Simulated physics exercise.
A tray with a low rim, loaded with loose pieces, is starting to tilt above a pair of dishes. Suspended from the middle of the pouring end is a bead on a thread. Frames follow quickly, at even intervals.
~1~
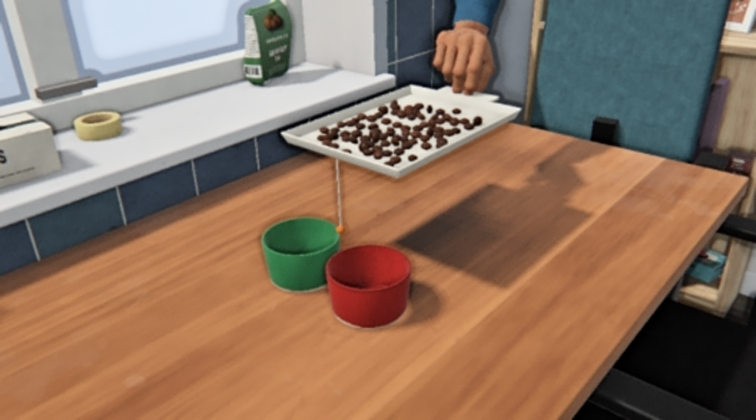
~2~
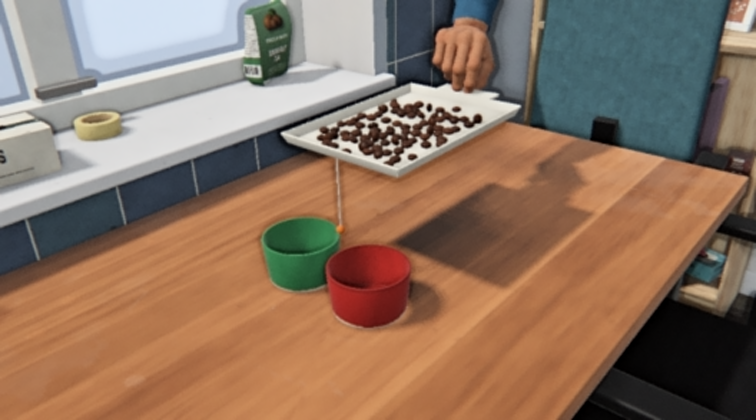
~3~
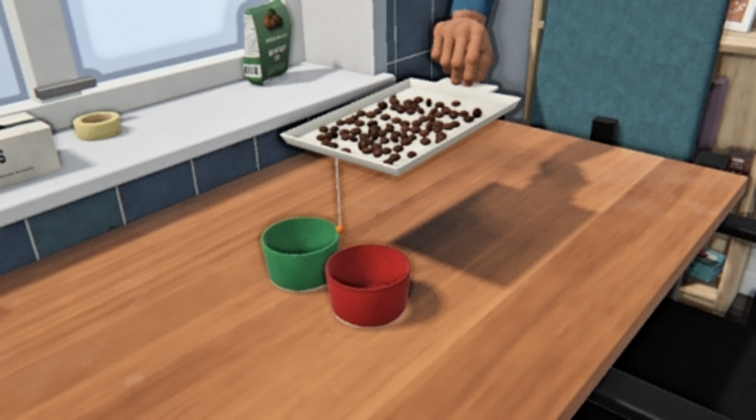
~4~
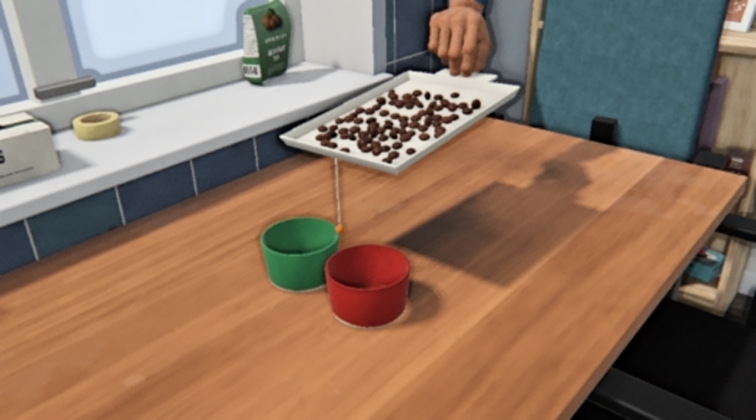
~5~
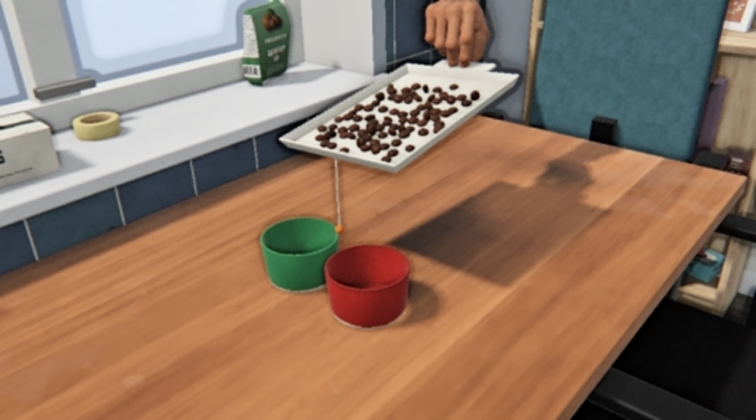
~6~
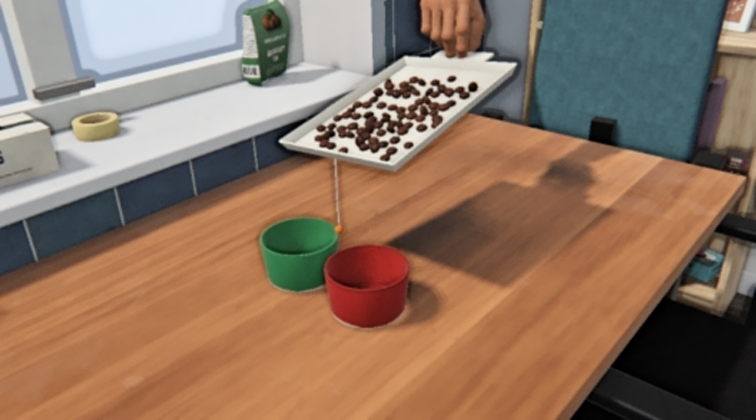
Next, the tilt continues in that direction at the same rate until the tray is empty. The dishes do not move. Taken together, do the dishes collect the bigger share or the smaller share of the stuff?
The bigger share.
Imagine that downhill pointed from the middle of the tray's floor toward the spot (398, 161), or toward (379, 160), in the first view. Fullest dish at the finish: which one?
Result of try 1 is the right side, of try 2 the right side.
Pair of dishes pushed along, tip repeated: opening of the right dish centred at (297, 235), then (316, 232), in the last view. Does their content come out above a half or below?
Taking the tries in order: A major share, followed by a major share.
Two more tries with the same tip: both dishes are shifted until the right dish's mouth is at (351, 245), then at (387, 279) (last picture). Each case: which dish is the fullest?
Well, first the left-hand one, then the left-hand one.
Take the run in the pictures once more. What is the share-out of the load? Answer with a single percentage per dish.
70 percent ends in the left dish, 0 percent in the right.
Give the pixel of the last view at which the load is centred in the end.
Near (296, 265), more or less.
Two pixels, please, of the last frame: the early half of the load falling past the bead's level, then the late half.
It passes near (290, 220) first and then near (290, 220).
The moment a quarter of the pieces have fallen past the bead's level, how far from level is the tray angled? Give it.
The angle is around 65°.
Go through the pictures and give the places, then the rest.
The first frame shows corners of the pouring end (288, 132) and (398, 167), level; middle of the load (391, 130), flat chocolate drops; left dish (274, 268); right dish (341, 302); bead on its thread (341, 230).
The second frame shows corners of the pouring end (287, 133) and (397, 167), level; middle of the load (391, 129).
The third frame shows corners of the pouring end (287, 134) and (396, 165), tipped barely, lowest at the left corner; middle of the load (390, 127).
The fourth frame shows corners of the pouring end (286, 135) and (395, 164), tipped a little, lowest at the left corner; middle of the load (389, 123).
The fifth frame shows corners of the pouring end (286, 137) and (394, 162), tipped a little, lowest at the left corner; middle of the load (388, 119).
The sixth frame shows corners of the pouring end (285, 139) and (392, 161), tipped a little, lowest at the left corner; middle of the load (386, 116); left dish (272, 268); right dish (339, 302).
Just after the last frame, tray tipped steeply; the larger part on the tray; just a few in the left dish; just a few outside both; roughly a quarter in the air.
A moment on, tray tipped right over; just a few in the right dish; roughly two thirds in the left dish; roughly a quarter outside both; just a few in the air.
Further on, tray tipped past a quarter turn; just a few in the right dish; roughly two thirds in the left dish; roughly a quarter outside both.
When it is over, tray tipped past a quarter turn; just a few in the right dish; roughly two thirds in the left dish; roughly a quarter outside both.
